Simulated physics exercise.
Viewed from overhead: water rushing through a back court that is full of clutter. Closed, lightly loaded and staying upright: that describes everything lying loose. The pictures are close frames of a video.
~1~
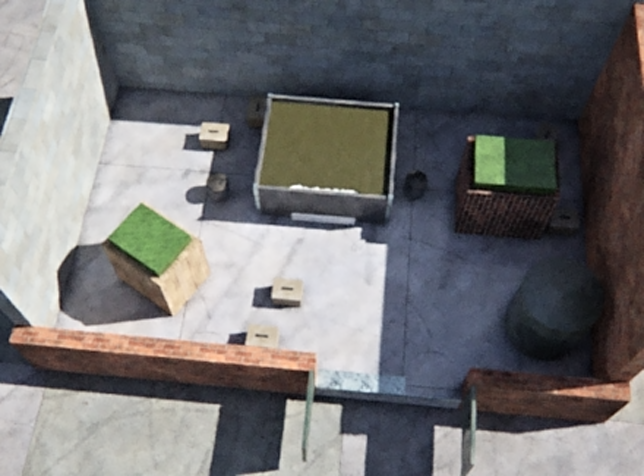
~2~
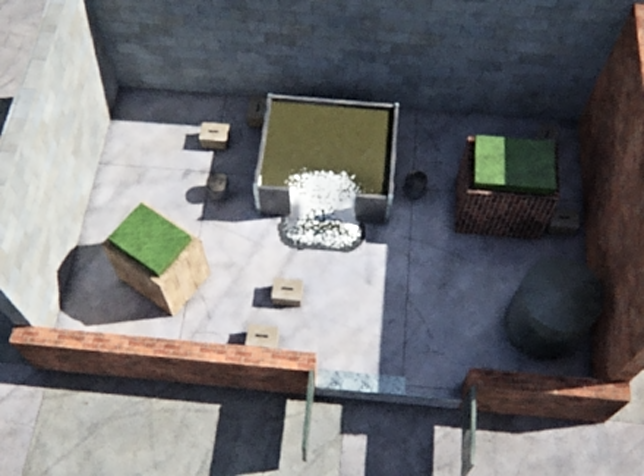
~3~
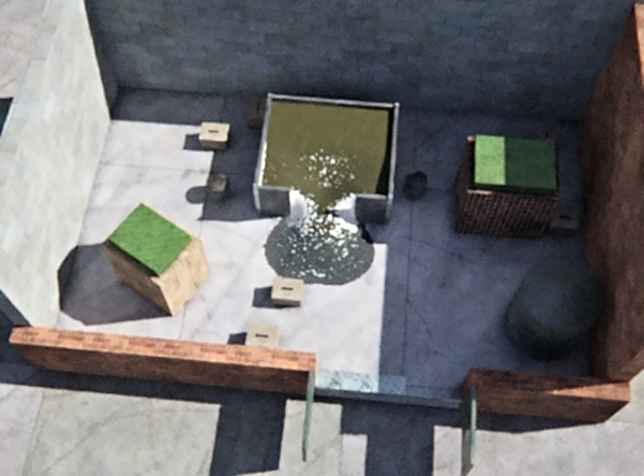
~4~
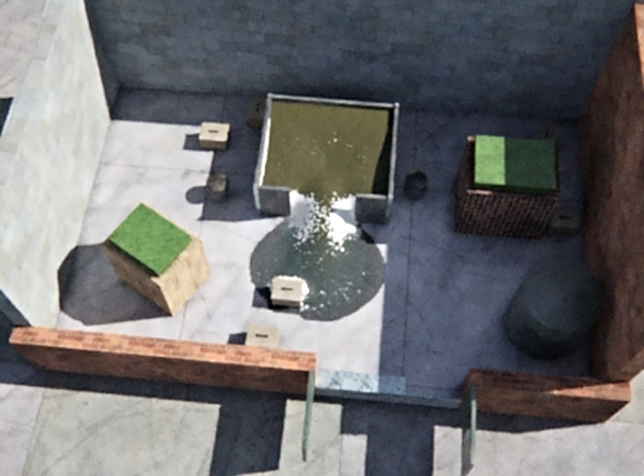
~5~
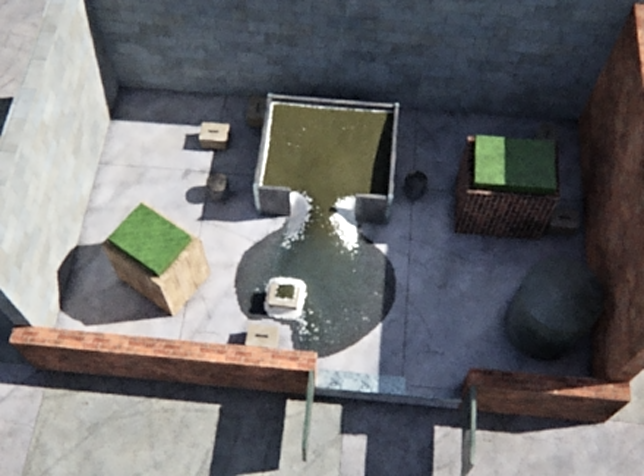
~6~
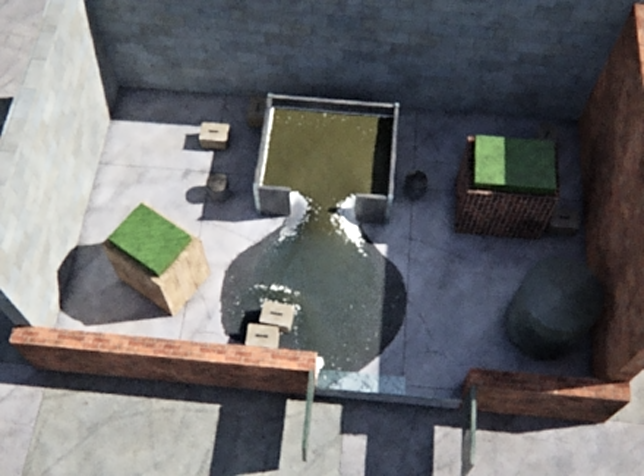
Water burst through the front of a walled tank in a cluttered courtyard and spread across the paving, surrounding a small pale box and pushing it a short way toward another box near the low brick wall.
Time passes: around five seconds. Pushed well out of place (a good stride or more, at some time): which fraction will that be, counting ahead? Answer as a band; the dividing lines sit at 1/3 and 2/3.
Less than 1/3.
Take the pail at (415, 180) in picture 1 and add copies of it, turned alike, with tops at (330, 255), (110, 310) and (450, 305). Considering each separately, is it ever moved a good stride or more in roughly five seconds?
Per listing: Cleared out, cleared out, largely stays.
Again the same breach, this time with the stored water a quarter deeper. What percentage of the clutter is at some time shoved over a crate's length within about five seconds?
Close to 20 % of the lot.
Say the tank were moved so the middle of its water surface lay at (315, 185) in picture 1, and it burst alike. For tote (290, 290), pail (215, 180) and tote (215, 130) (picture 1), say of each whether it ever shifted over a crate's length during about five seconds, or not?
First displaced far, then never went far, then never went far.
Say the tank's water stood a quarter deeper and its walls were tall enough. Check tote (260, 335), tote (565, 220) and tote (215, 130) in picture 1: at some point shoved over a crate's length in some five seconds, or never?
One after the other: That far or more, not that far, no.
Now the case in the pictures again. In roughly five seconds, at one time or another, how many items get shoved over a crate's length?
The answer is 2.
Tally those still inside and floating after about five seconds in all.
That number is 1.
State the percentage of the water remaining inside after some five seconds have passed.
My figure is 70 per cent.
A moment on, 1 of 8 are well off their spots; 1 afloat.
Next, 2 of 8 are well off their spots; 2 afloat.
Later, 2 of 8 are well off their spots; 2 afloat.
In the end, 2 of 8 are well off their spots, and 2 have been at some point; 1 afloat.
